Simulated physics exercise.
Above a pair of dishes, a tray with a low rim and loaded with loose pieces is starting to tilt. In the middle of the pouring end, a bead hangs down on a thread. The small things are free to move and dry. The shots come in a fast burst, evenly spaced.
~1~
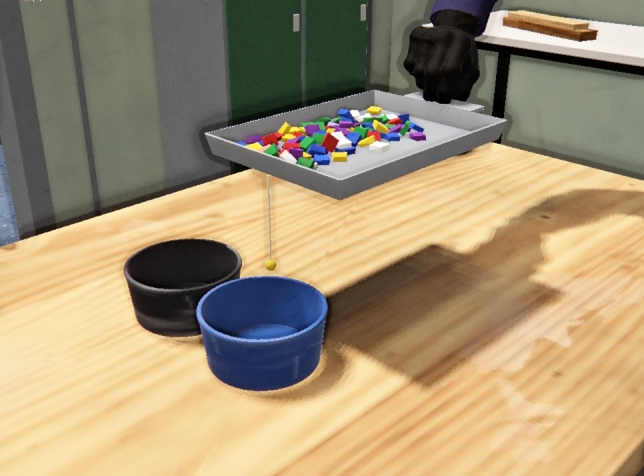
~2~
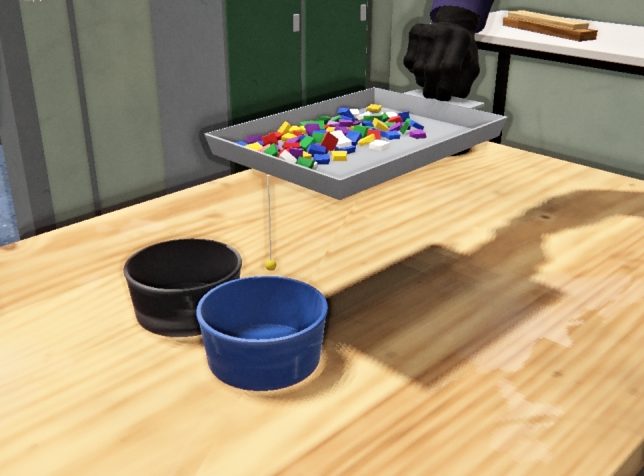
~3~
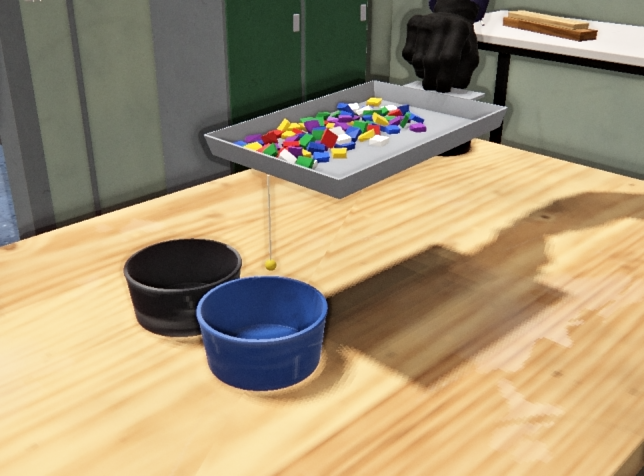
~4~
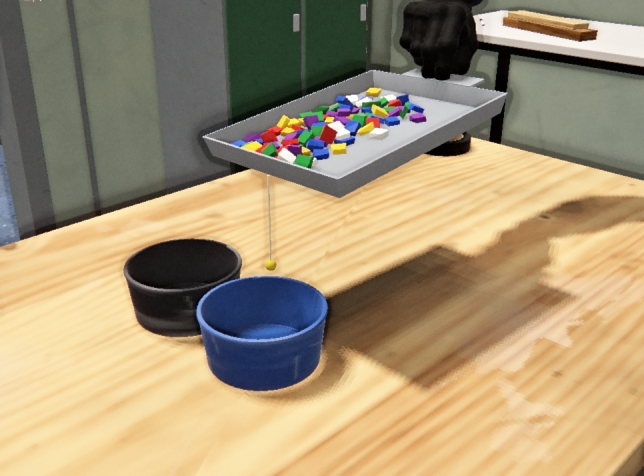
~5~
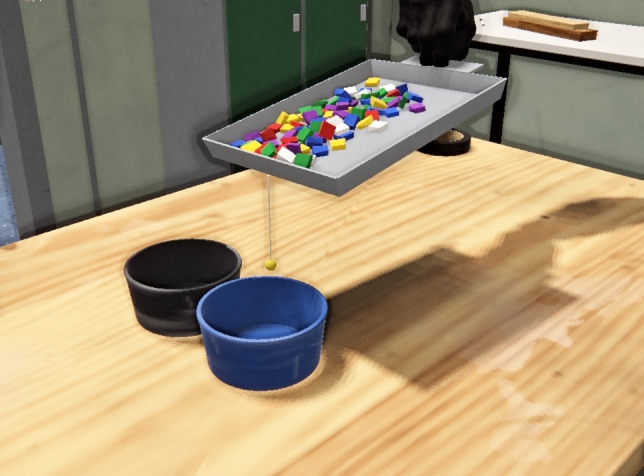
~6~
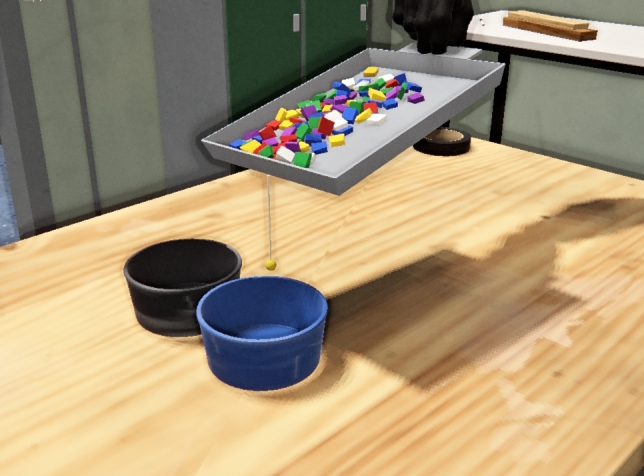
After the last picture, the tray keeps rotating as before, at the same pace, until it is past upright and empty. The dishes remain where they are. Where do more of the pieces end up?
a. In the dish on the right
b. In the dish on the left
b.
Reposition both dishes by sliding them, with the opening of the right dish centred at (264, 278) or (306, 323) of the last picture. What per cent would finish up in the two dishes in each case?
It would be roughly 40 per cent in the first placement and roughly 80 per cent in the second.
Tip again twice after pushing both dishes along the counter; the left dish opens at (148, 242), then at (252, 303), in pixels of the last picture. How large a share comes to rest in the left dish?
About 0 and 30 per cent.
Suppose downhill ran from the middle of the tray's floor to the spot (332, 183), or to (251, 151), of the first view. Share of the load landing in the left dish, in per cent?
Case one near 0 %; case two near 90 %.
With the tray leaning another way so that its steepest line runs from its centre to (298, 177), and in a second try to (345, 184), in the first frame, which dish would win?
First: The dish at right. Second: The dish at right.
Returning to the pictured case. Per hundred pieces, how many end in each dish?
So the left dish gets 70 % of the load, while the right one gets 20 %.
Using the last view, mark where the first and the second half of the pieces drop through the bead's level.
The first part passes (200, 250); everything after passes (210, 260).
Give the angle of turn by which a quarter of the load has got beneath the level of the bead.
The angle is roughly 80° at that point.
Soon, tray tipped steeply; all on the tray.
A while on, tray tipped right over; about half on the tray; a small part in the right dish; about a quarter in the left dish; a small part outside both; a small part in the air.
Towards the end, tray tipped past a quarter turn; about a quarter in the right dish; about two thirds in the left dish; a small part outside both.
Finally, tray tipped past a quarter turn; about a quarter in the right dish; about two thirds in the left dish; a small part outside both.
